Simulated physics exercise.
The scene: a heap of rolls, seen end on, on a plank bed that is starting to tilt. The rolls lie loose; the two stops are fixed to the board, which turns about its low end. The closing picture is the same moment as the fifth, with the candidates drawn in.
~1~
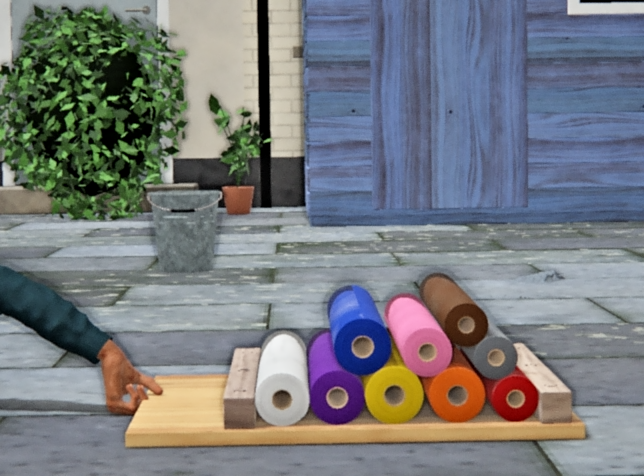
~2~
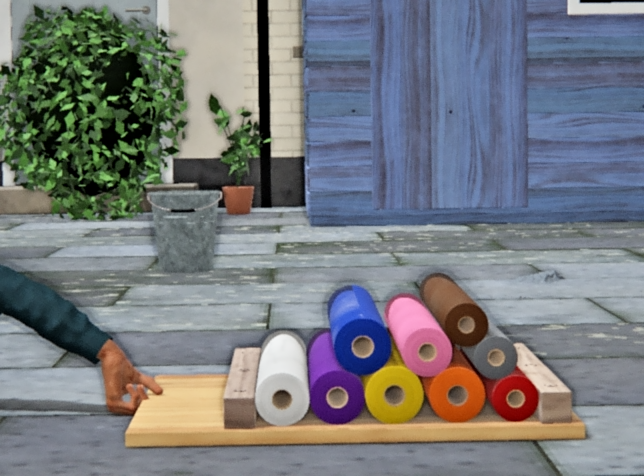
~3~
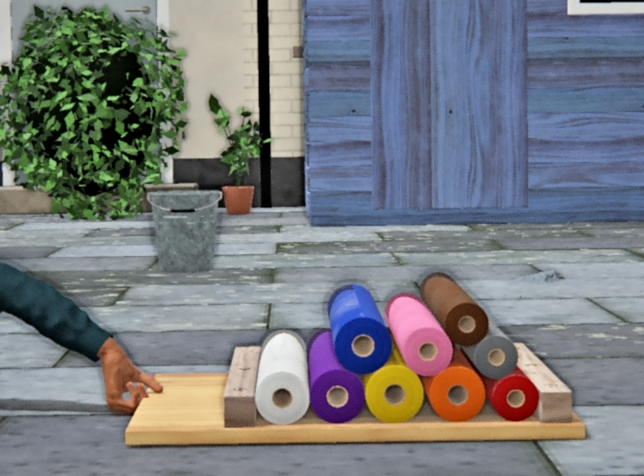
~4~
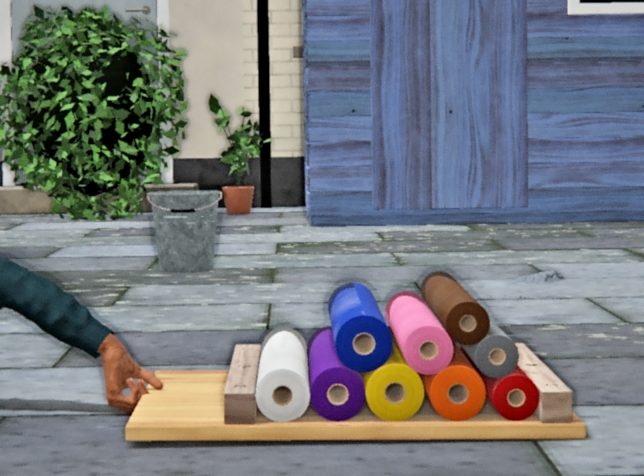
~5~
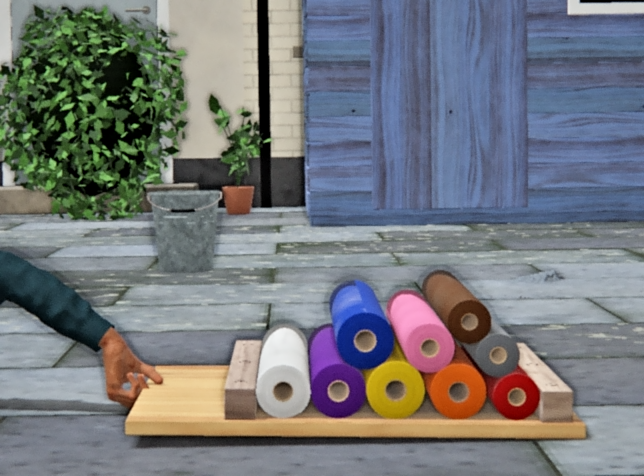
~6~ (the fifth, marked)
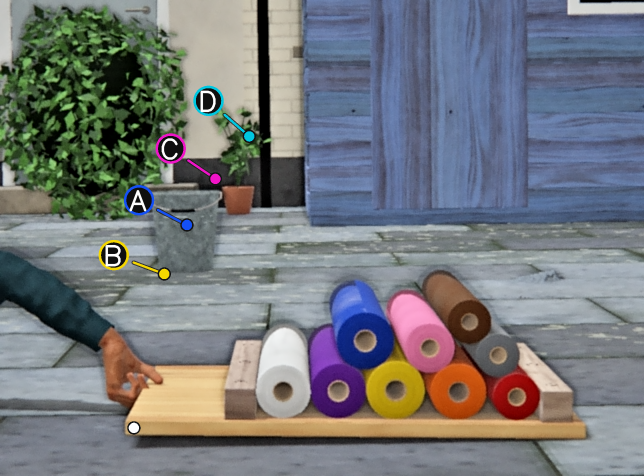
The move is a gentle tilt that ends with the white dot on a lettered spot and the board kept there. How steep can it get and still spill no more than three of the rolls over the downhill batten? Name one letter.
The answer is mark A.
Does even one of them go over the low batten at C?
Yes, at C.
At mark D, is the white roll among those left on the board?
The white roll: Yes.
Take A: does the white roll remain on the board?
The white roll: Yes.
On the marked copy, A at (187, 225); B at (164, 274); C at (216, 179); D at (250, 137); the white dot at (134, 428).
Taking A. A third of the way, board at 17°.
Two thirds of the way, board at 28°.
When it is over, board at 28°, two over the low batten (grey, brown).
As for the rest, B two over the low batten (grey, brown); C four over the low batten (grey, blue, pink, brown); D four over the low batten (grey, blue, pink, brown).
